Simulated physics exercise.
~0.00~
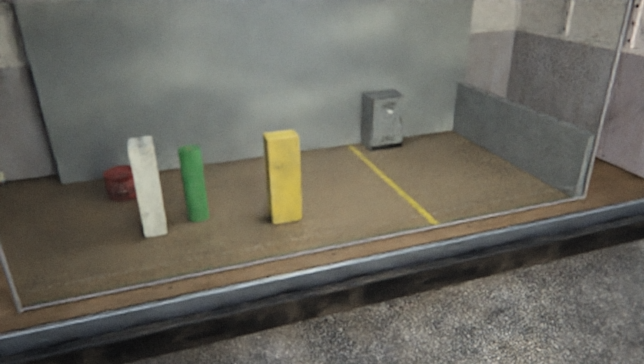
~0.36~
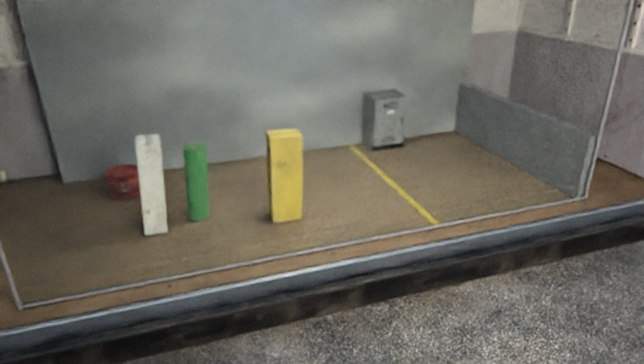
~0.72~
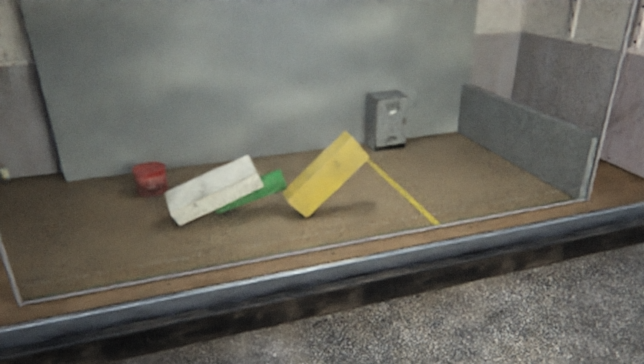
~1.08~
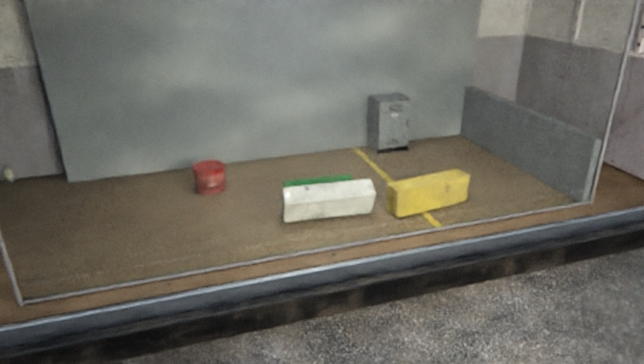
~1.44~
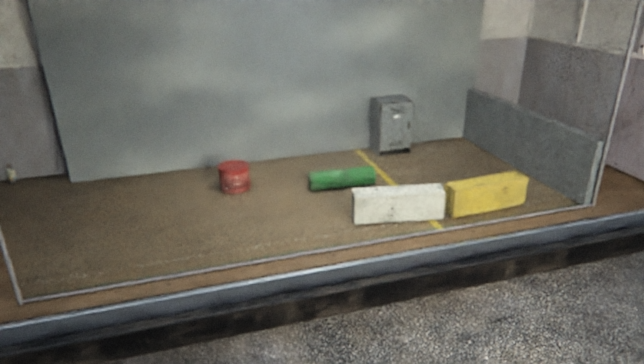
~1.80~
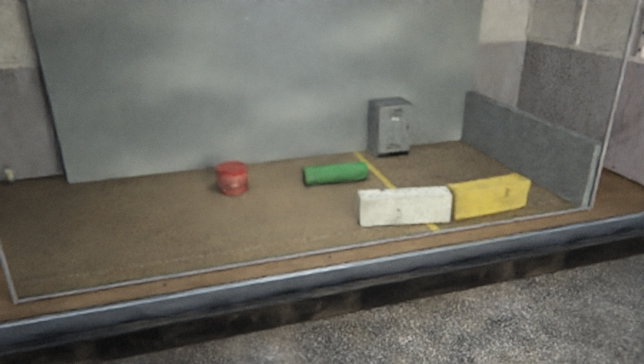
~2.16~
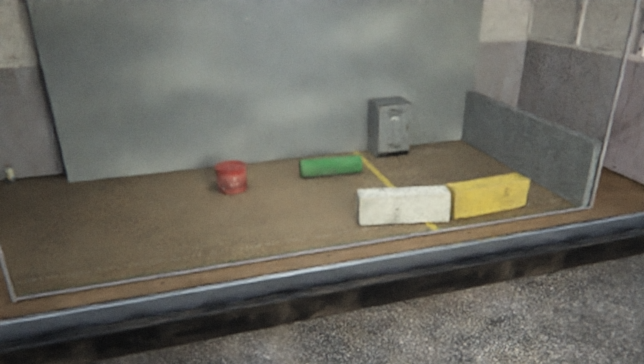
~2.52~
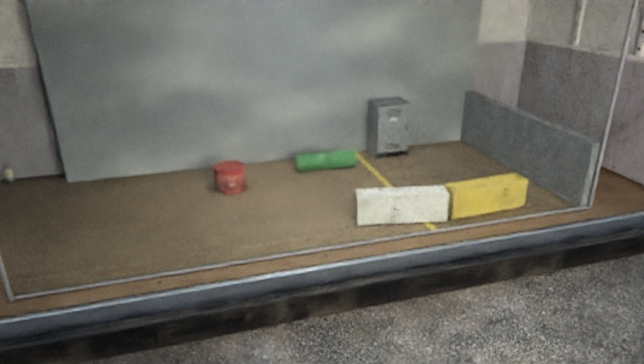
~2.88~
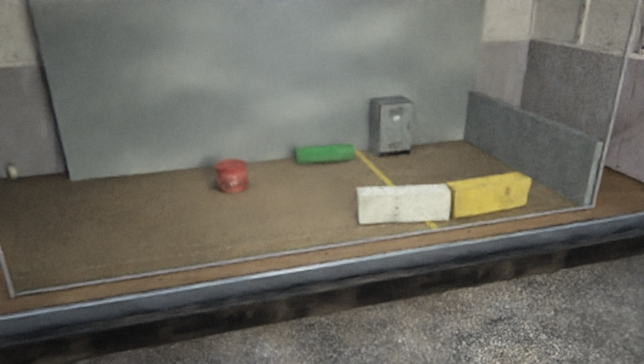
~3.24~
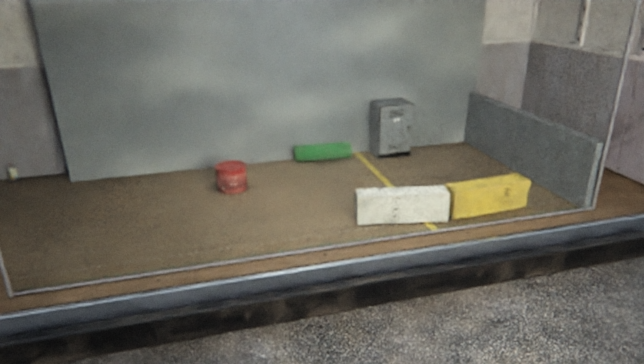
Van bay, white, yellow and green pieces toppling right, yellow crossing the line, white and red bucket stopping short, green rolling rearward.
